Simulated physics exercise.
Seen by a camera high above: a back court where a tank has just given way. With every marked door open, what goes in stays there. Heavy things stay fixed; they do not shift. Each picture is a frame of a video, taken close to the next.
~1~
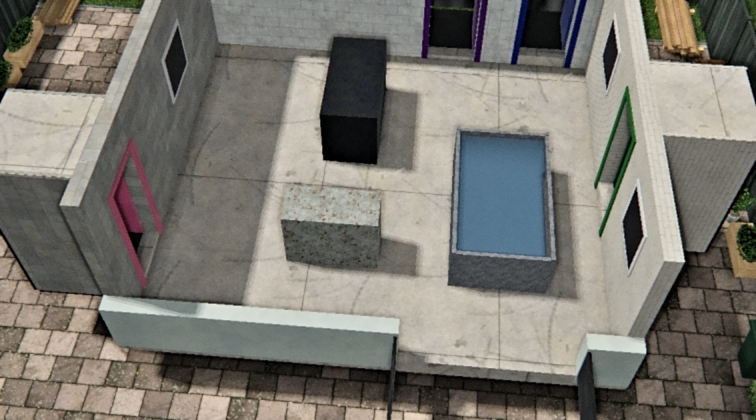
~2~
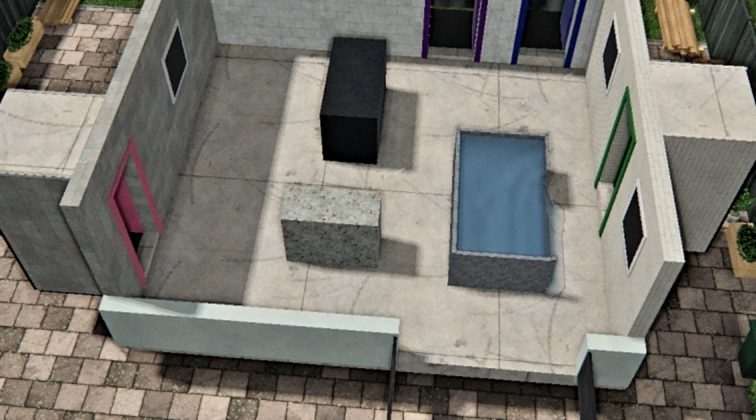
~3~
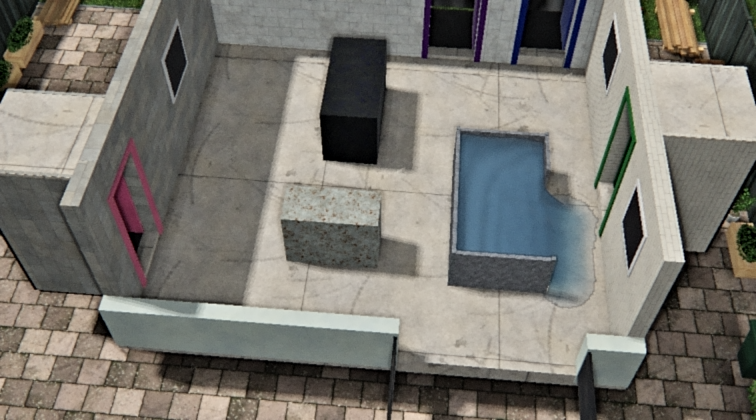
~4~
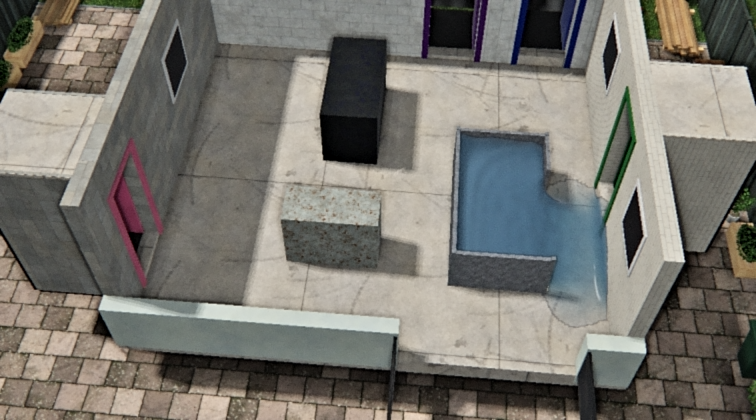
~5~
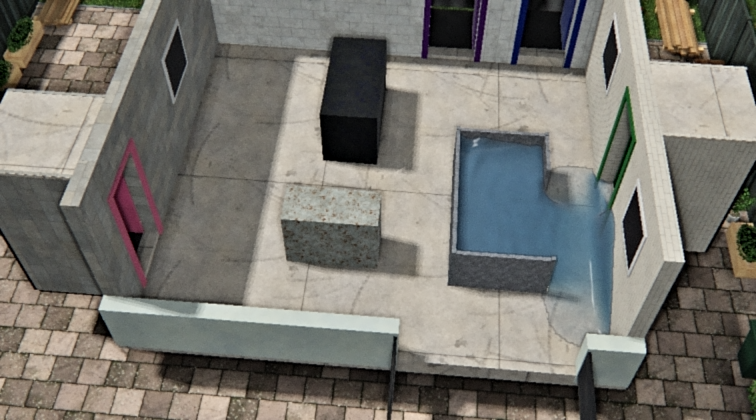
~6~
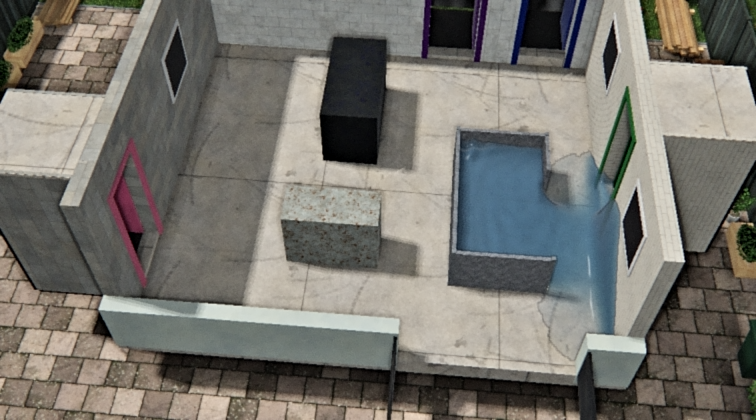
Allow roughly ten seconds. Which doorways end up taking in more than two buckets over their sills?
The green door takes in more than two, the purple door takes in two or fewer, the blue door takes in two or fewer, the pink door takes in two or fewer.
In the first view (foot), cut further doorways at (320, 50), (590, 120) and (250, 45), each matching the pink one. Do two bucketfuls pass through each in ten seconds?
Well, the first remains within bounds, the next remains within bounds, and the last remains within bounds.
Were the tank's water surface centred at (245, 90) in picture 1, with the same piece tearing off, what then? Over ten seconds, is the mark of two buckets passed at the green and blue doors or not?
My guess: The green door stays short of it, while the blue door stays short of it.
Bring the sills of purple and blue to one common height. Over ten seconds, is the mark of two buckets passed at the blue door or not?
The blue door surpasses the threshold, I think.
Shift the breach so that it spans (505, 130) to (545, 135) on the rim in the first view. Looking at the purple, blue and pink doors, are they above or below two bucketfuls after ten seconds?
Purple lets more in, blue takes more, pink lets less in.
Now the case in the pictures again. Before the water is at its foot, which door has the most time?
Result: The door marked pink.
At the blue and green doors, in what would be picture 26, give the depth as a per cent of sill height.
First 90 percent, then 100 percent.
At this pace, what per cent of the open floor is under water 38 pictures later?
My estimate is close to 65 per cent.
A moment on, water covers 15 % of the floor; the green door far over two buckets in, the purple door not reached, the blue door not reached, the pink door not reached.
Next, water covers 30 % of the floor; the green door far over two buckets in, the purple door not reached, the blue door wet at the sill, nothing in, the pink door not reached.
Then, water covers 45 % of the floor; the green door far over two buckets in, the purple door under two buckets in, the blue door wet at the sill, nothing in, the pink door not reached.
Later, water covers 65 % of the floor; the green door far over two buckets in, the purple door under two buckets in, the blue door wet at the sill, nothing in, the pink door wet at the sill, nothing in.
In the end, water covers 95 % of the floor; the green door far over two buckets in, the purple door under two buckets in, the blue door wet at the sill, nothing in, the pink door wet at the sill, nothing in.
